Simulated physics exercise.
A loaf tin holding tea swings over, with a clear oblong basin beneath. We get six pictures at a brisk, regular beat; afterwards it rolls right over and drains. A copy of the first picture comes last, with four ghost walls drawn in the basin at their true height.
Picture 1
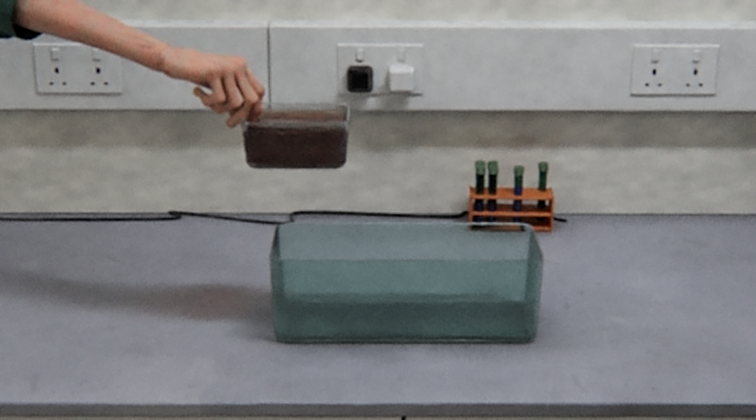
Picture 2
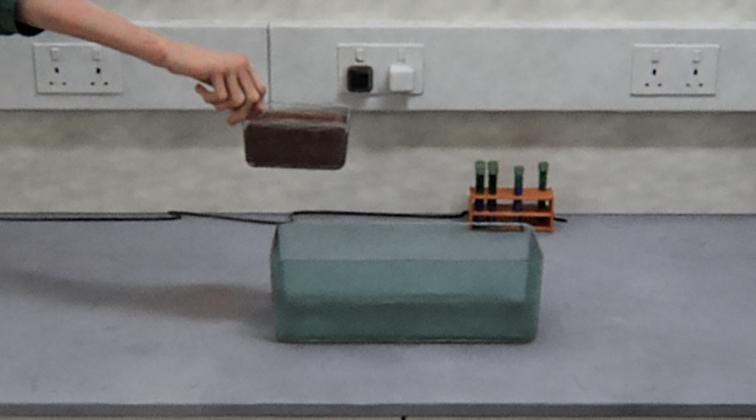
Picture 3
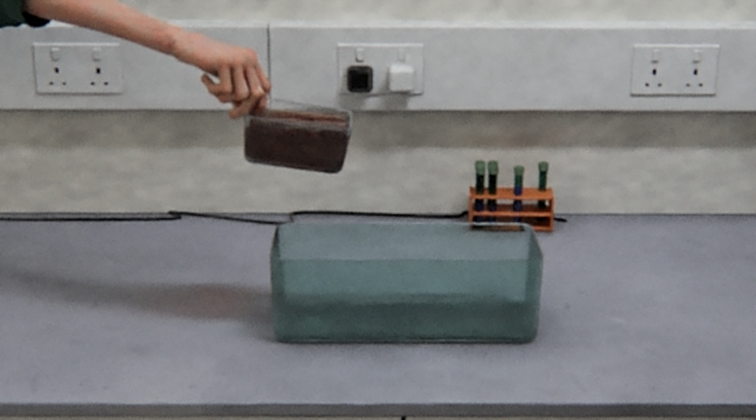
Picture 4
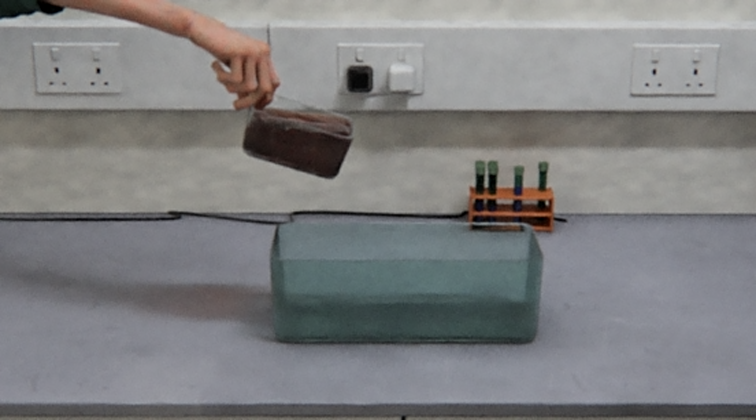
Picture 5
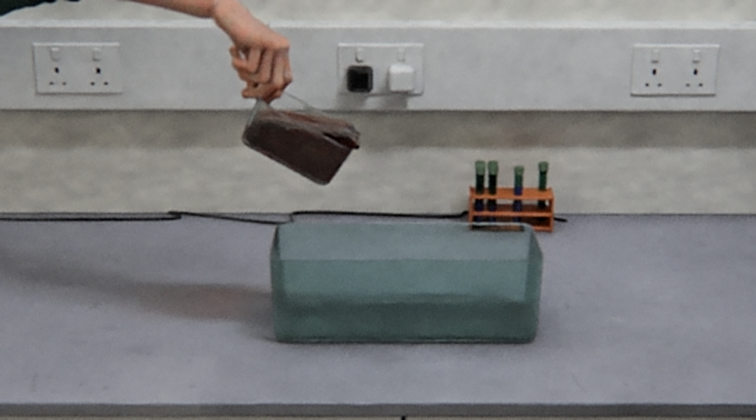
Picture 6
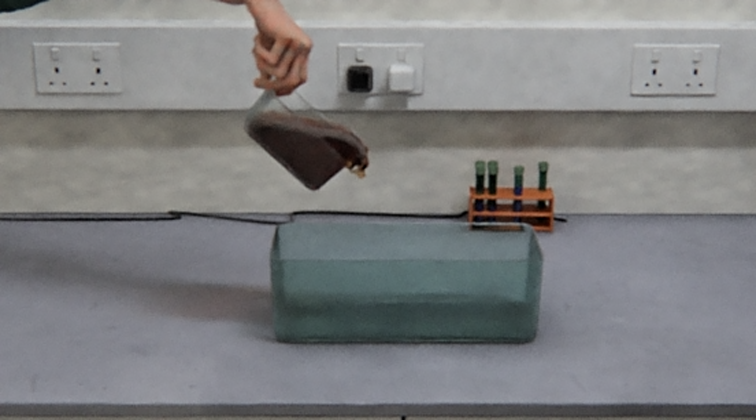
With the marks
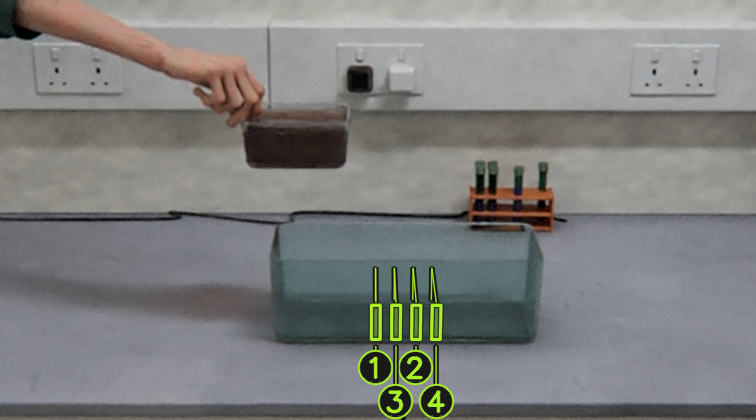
We see a hand holding a small clear container of dark brown liquid above an oblong glass basin on a grey bench, slowly tilting it to the right until a little liquid comes over its lower lip.
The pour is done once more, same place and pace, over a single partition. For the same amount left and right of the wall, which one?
Choose 3.
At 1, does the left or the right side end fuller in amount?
More ends on the right.
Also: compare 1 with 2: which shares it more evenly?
It is 1.
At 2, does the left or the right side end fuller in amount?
The left one.
On the marked copy, 1 at (375, 345); 2 at (415, 345); 3 at (395, 345); 4 at (436, 345).
If 1 is chosen, about 27 % ends left of the wall and 68 % right of it; 5 % is lost outside.
If 2 is chosen, about 83 % ends left of the wall and 9 % right of it; 8 % is lost outside.
If 3 is chosen, about 52 % ends left of the wall and 44 % right of it; 5 % is lost outside.
If 4 is chosen, about 87 % ends left of the wall and 7 % right of it; 6 % is lost outside.
